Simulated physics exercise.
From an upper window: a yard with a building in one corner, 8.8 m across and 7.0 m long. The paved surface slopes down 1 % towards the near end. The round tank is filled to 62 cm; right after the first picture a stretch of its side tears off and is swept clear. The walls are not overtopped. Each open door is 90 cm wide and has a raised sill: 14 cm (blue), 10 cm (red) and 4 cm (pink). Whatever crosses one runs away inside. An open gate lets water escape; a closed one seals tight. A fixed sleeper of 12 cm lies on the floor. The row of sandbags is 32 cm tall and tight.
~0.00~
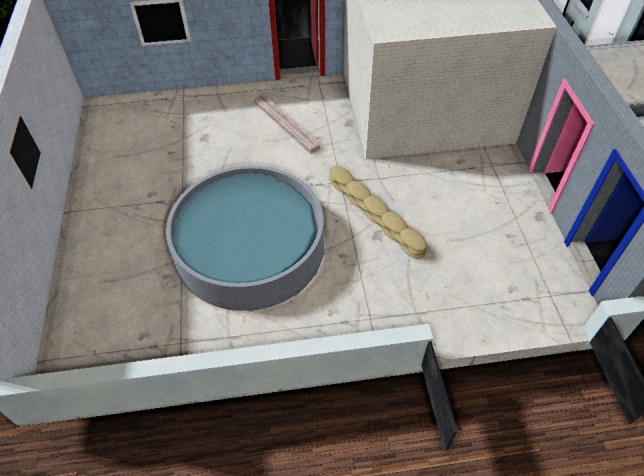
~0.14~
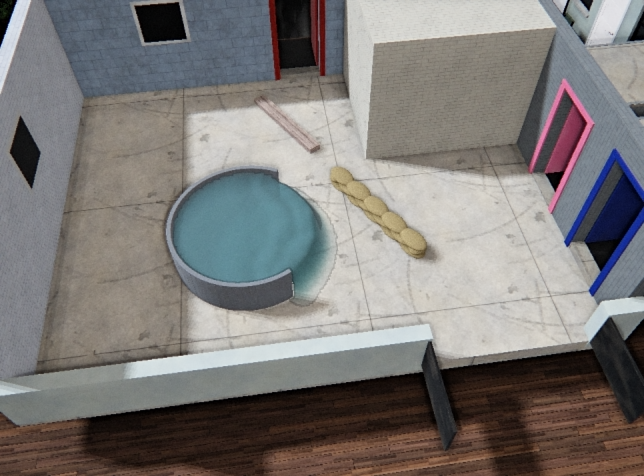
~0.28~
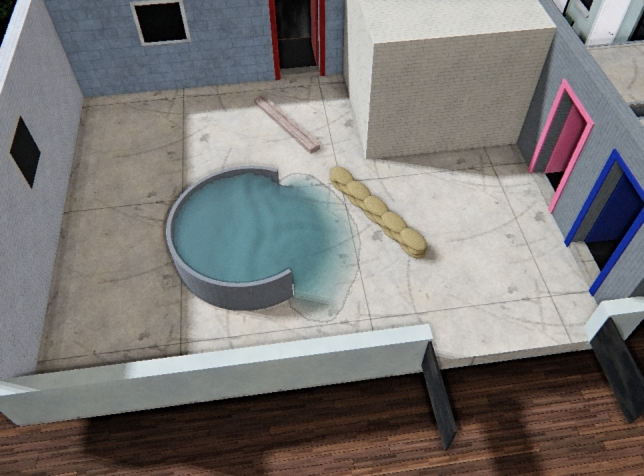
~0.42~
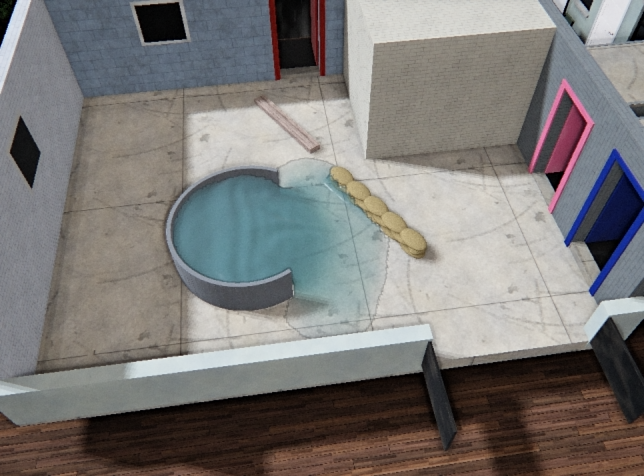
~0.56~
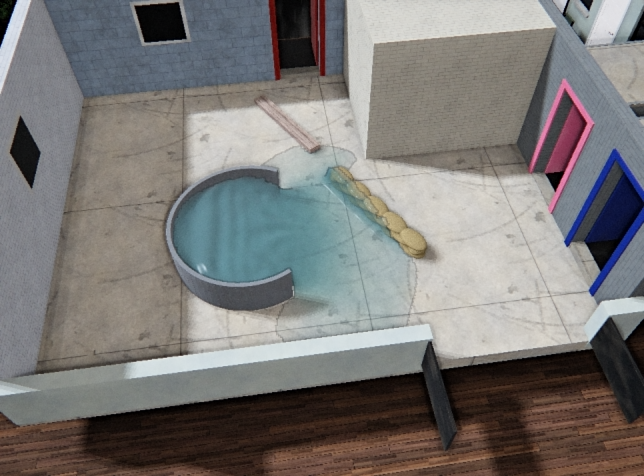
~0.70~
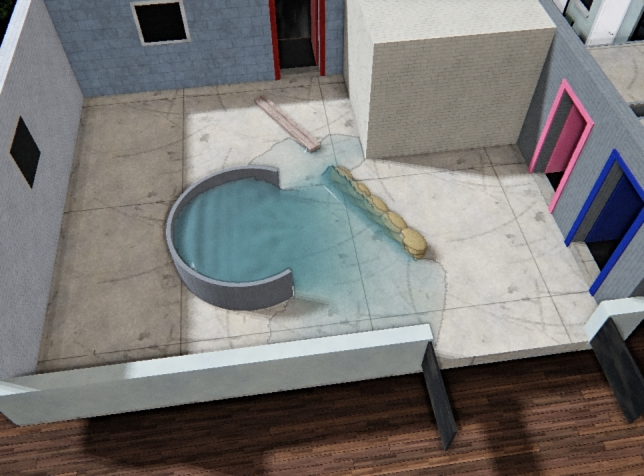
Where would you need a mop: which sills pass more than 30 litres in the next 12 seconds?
Door by door: At the blue door it keeps below the limit; at the red door it does not reach the limit; at the pink door it stays under the limit.
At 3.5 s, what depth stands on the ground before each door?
Depths in cm: Blue 7, red 8, pink 1.
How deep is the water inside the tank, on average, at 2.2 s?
Some 20 cm.
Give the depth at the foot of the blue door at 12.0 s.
Some 3.5 cm.
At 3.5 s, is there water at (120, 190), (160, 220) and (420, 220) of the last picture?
In that order: Not reached, dry, still dry.
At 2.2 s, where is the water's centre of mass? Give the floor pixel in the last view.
Around (327, 244).
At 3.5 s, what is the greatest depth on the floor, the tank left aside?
About 26 cm.
After 1.4 s water covers 25 % of the floor and is deepest (40 cm) near (349, 204); blue door not reached, red door not reached, pink door not reached.
After 2.2 s water covers 35 % of the floor and is deepest (35 cm) near (406, 350); blue door not reached, red door 6 cm at the sill, 0 L in, pink door not reached.
After 3.5 s water covers 50 % of the floor and is deepest (26 cm) near (371, 355); blue door 7 cm at the sill, 0 L in, red door 8 cm at the sill, 1 L in, pink door not reached.
After 7.0 s water covers 80 % of the floor and is deepest (10 cm) near (606, 324); blue door 7 cm at the sill, 0 L in, red door 2 cm at the sill, 1 L in, pink door 3 cm at the sill, 0 L in.
After 12.0 s water covers 90 % of the floor and is deepest (12 cm) near (181, 380); blue door 4 cm at the sill, 0 L in, red door 1 cm at the sill, 1 L in, pink door 3 cm at the sill, 0 L in.
